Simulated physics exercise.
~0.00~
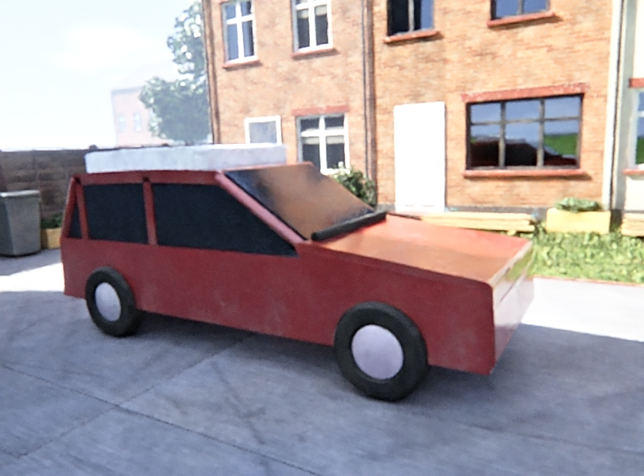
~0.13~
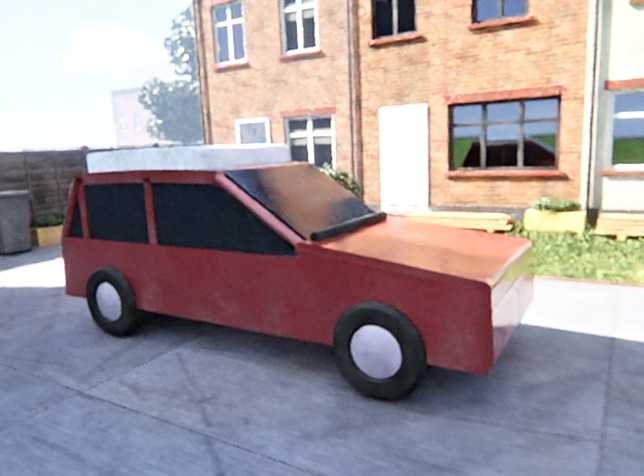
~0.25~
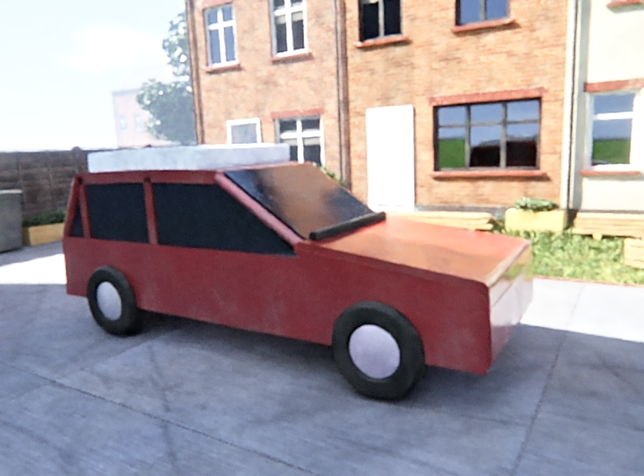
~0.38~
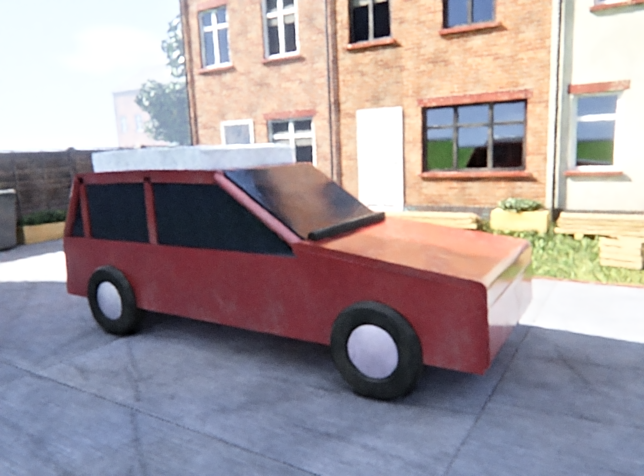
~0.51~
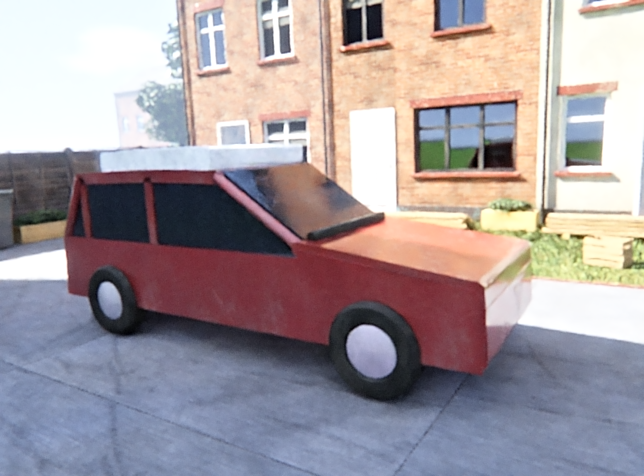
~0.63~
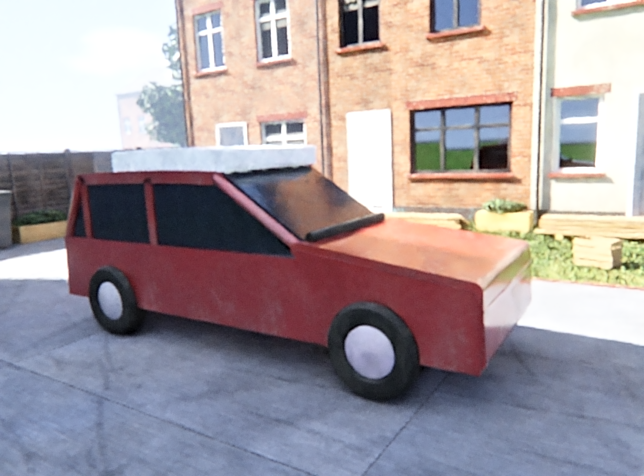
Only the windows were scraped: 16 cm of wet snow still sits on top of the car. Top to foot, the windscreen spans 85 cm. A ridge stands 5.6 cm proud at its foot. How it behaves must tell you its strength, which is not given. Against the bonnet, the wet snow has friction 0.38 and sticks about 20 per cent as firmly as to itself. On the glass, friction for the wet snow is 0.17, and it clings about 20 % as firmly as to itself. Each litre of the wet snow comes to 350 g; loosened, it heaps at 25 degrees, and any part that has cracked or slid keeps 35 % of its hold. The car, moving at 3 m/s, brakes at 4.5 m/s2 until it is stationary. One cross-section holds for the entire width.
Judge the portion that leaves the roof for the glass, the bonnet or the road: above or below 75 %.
The figure sits past 75 %.
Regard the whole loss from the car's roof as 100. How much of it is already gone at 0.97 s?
Some 50 per cent.
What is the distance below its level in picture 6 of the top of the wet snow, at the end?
By my estimate, near 40 cm.
After 0.97 s, 50 % of the snow is on the roof, 48 % on the glass, 2 % on the bonnet and none has gone off the nose.
After 1.37 s, 4 % of the snow is on the roof, 53 % on the glass, 43 % on the bonnet and none has gone off the nose.
After 1.77 s, none of the snow is on the roof, 25 % on the glass, 74 % on the bonnet and 1 % has gone off the nose.
After 2.17 s, none of the snow is on the roof, 20 % on the glass, 75 % on the bonnet and 5 % has gone off the nose.
After 2.70 s, at the end, none of the snow is on the roof, 20 % on the glass, 73 % on the bonnet and 7 % has gone off the nose.
